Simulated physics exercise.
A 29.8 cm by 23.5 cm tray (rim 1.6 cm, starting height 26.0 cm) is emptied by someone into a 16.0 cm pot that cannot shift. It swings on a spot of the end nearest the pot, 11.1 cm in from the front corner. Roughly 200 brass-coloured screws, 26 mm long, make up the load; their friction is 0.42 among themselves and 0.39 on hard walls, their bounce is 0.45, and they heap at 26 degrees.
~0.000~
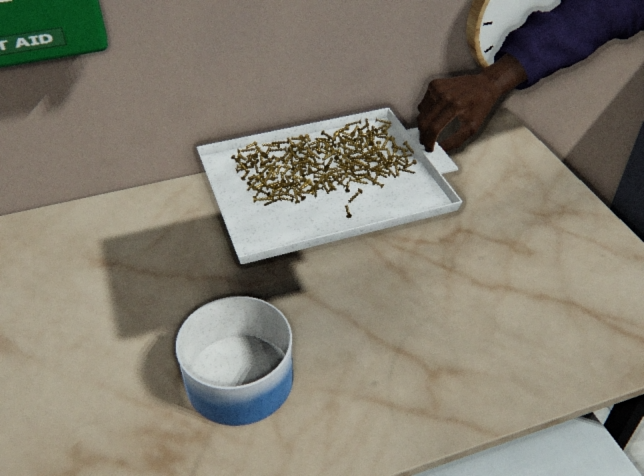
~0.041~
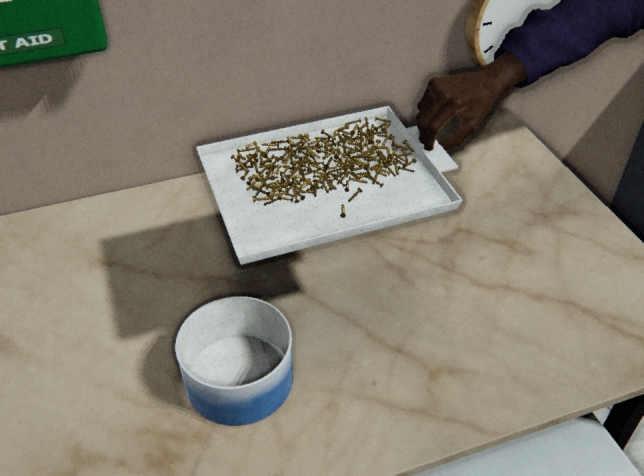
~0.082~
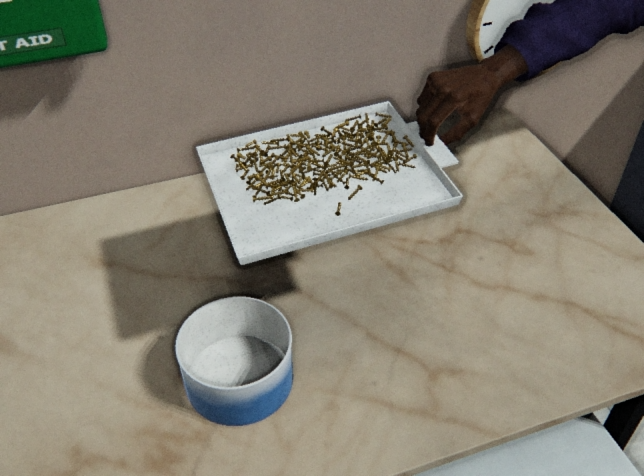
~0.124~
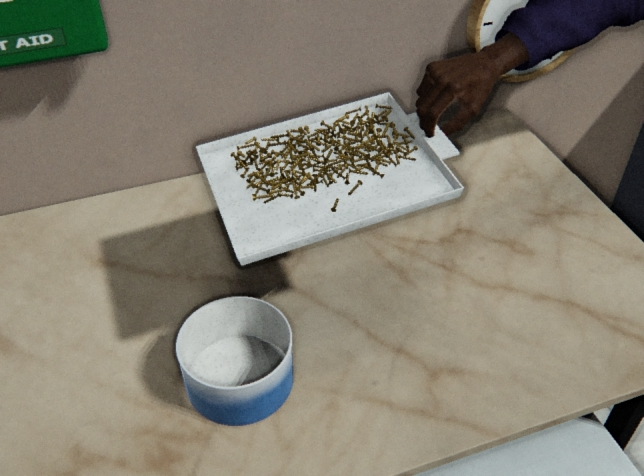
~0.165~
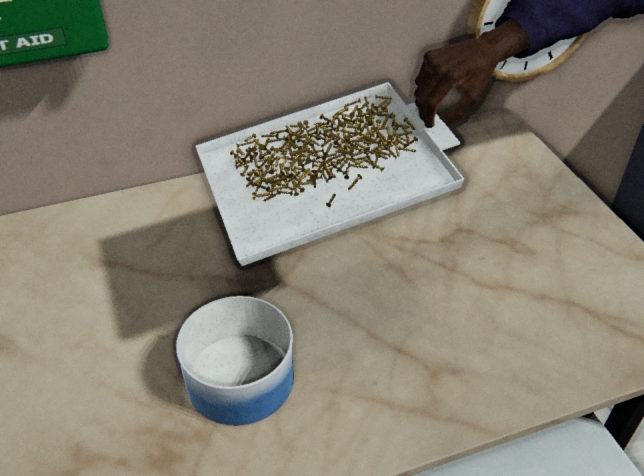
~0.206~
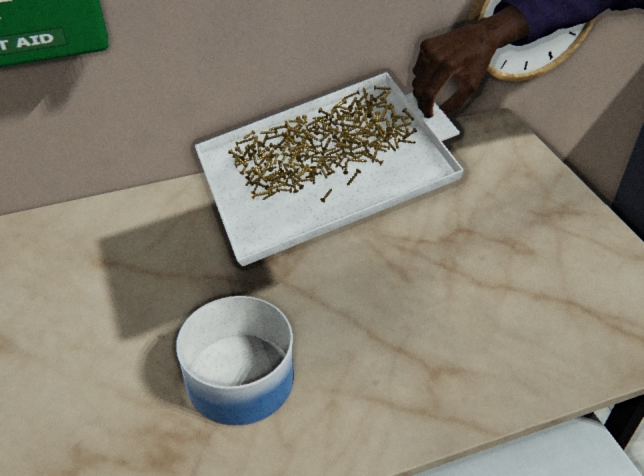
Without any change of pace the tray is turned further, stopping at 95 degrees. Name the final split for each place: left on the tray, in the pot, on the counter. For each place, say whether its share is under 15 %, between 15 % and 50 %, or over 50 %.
One by one: Tray: Will probably see a small number. Pot: Will probably see a middling number. Counter: Will probably see over half the pieces.
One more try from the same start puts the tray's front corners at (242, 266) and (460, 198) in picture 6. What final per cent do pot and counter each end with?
Pot: 50, counter: 50.
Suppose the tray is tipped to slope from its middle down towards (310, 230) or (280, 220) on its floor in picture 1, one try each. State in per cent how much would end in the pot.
I'd put it at roughly 70 per cent for the first tilt and roughly 95 per cent for the second.
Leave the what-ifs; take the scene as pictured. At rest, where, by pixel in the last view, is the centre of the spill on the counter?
Middle of the spill at rest: Roughly (154, 347).
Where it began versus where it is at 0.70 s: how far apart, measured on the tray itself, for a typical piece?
Around 13 centimetres.
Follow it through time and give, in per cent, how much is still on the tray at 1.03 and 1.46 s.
About 25, 0.
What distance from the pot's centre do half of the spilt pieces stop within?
18 cm.
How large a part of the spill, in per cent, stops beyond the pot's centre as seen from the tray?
About 90 per cent.
Then, at 0.70 s, tilt 51 degrees; the tray holds 100 %, the pot 0 %.
Then, at 1.03 s, tilt 78 degrees; the tray holds 25 %, the pot 25 %.
After 1.46 s, tilt 95 degrees; the tray holds 0 %, the pot 35 %.
In the end, at 2.3 s, tray 0 %, pot 40 %, counter 60 %.
